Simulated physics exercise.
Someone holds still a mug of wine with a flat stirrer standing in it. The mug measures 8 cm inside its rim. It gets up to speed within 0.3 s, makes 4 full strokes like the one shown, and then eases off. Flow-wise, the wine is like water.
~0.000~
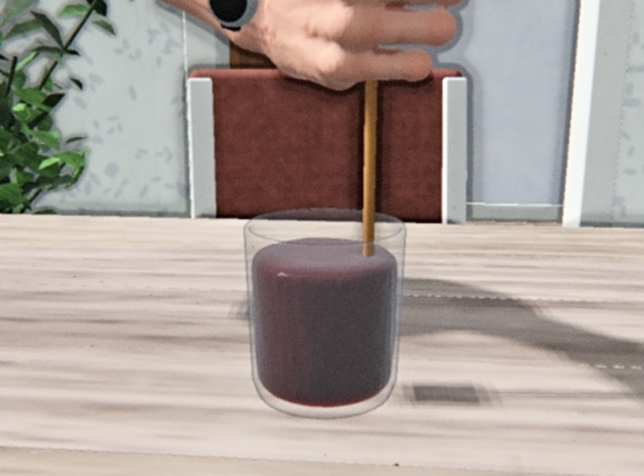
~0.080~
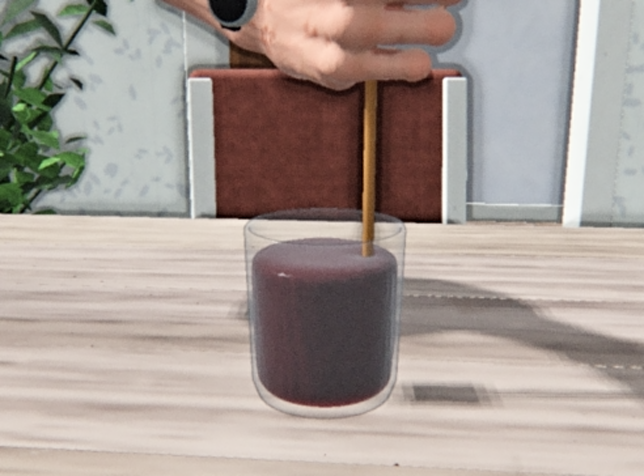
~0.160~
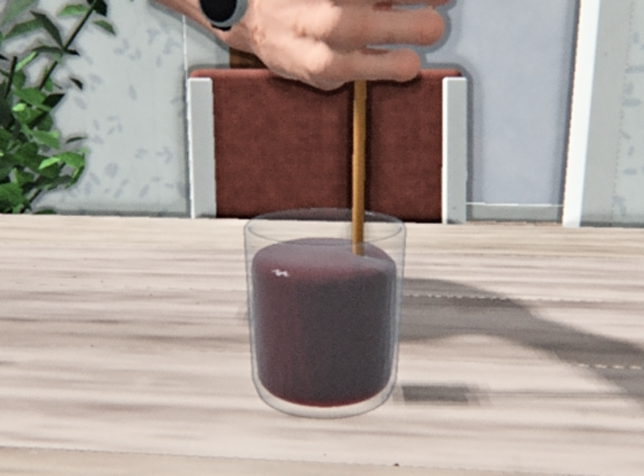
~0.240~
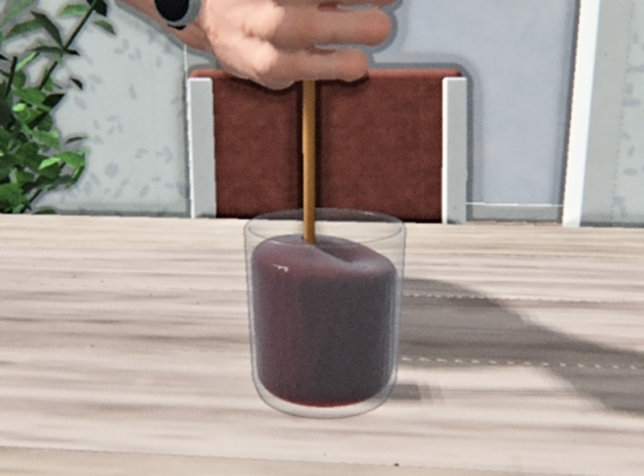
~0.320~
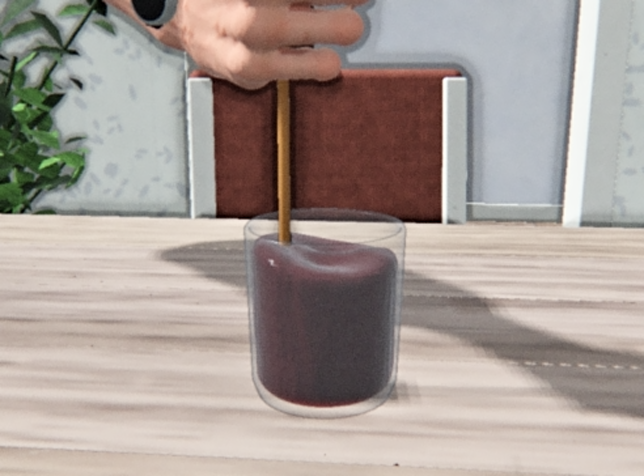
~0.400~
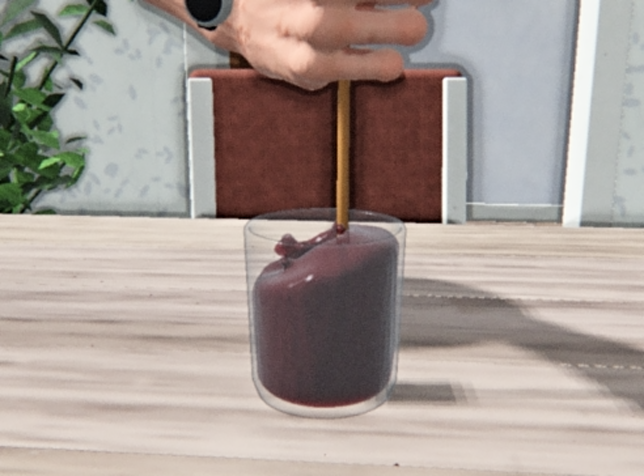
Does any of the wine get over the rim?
Yes, it ends up with liquid outside.
After 0.69 s 2 ml is over the rim.
After 0.98 s 8 ml is over the rim.
After 1.26 s 18 ml is over the rim.
After 1.55 s 20 ml is over the rim.
In the end 20 ml is over the rim.
